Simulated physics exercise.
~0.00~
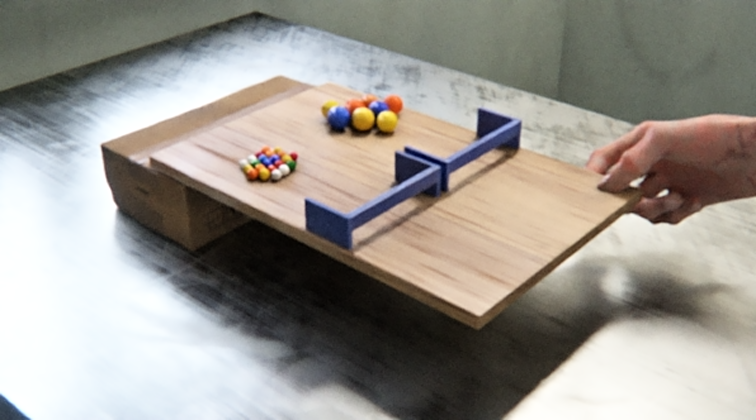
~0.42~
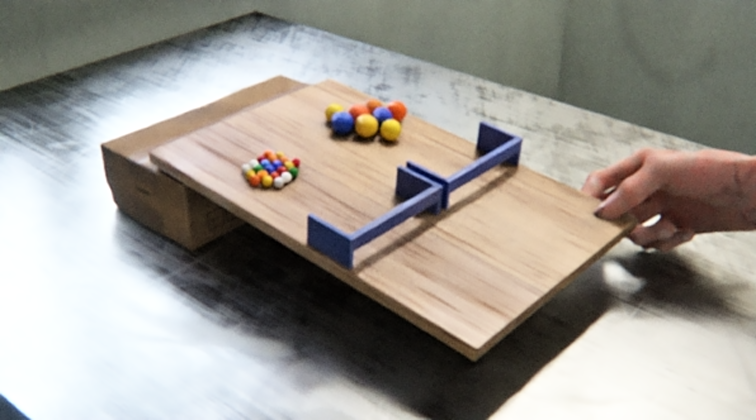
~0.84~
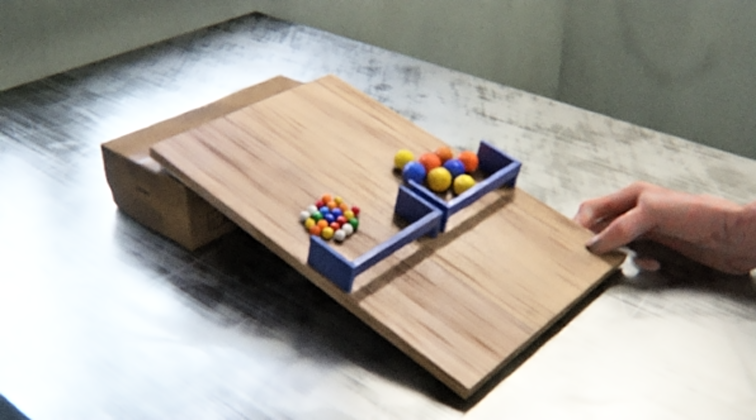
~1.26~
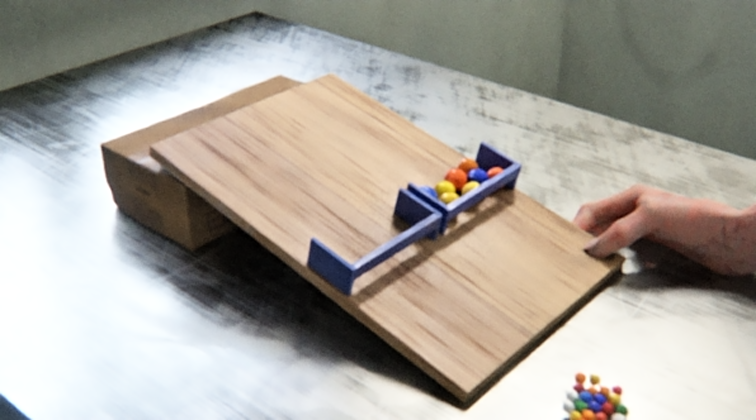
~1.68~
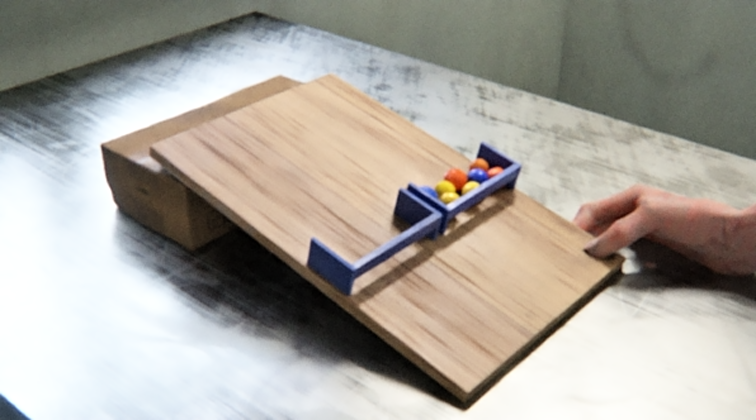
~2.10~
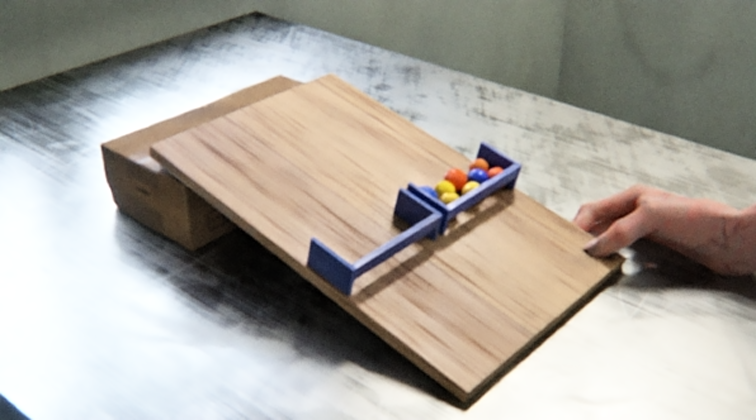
Small beads roll under a blue gate as a hand lowers the board; larger balls stay trapped.
